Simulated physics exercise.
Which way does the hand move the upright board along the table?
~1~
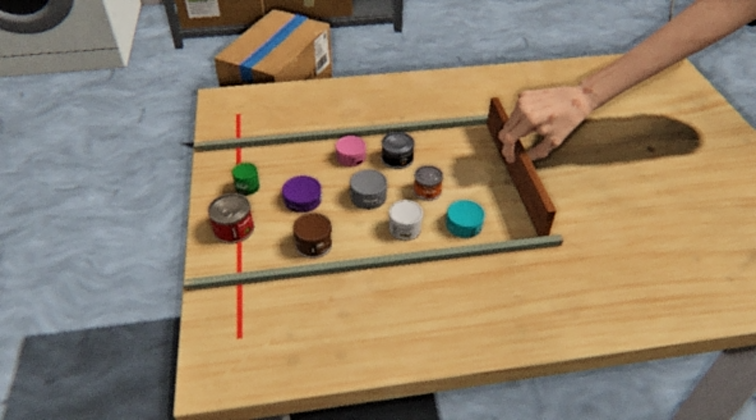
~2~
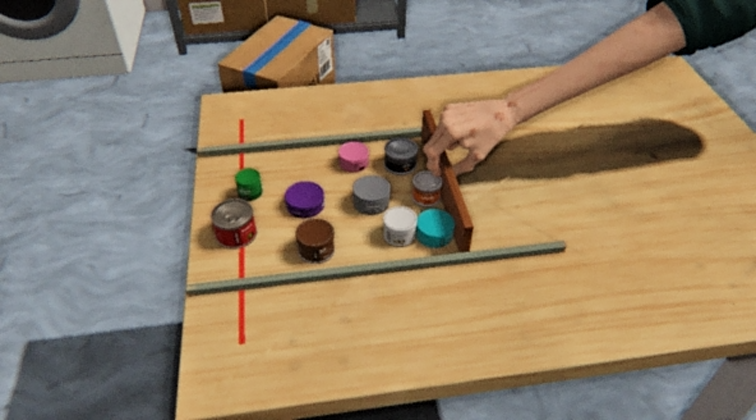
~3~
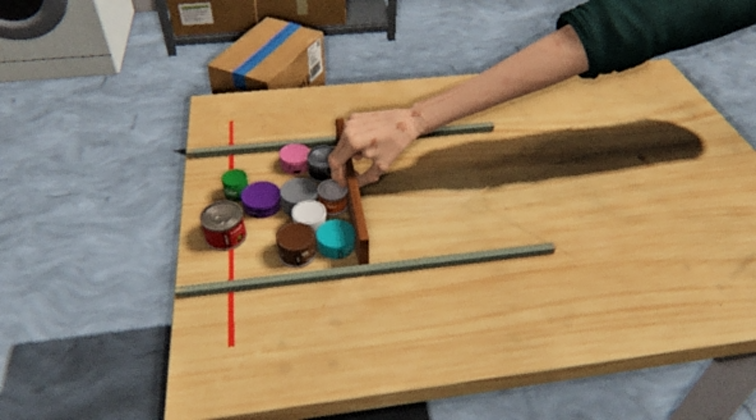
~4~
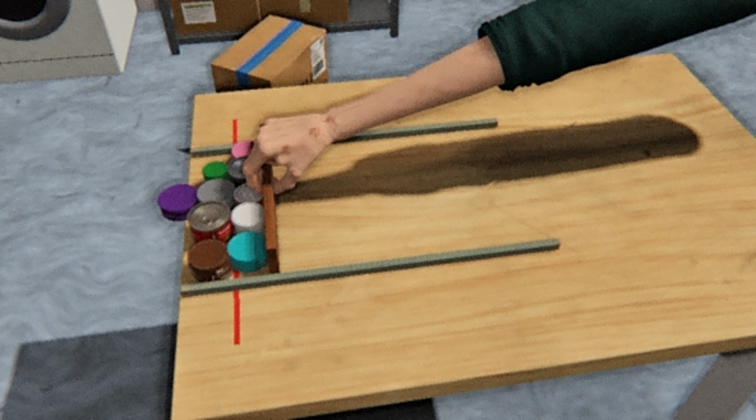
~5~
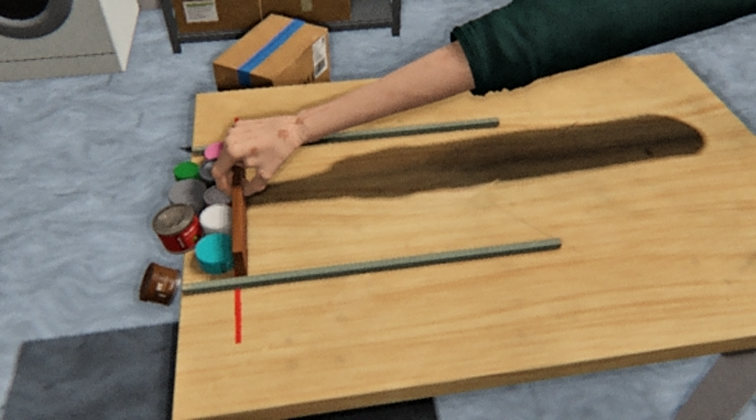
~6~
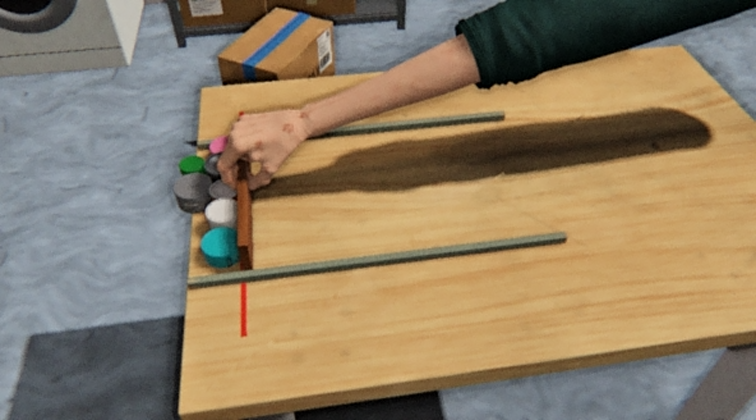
The hand moves the board to the left, toward the end of the table.
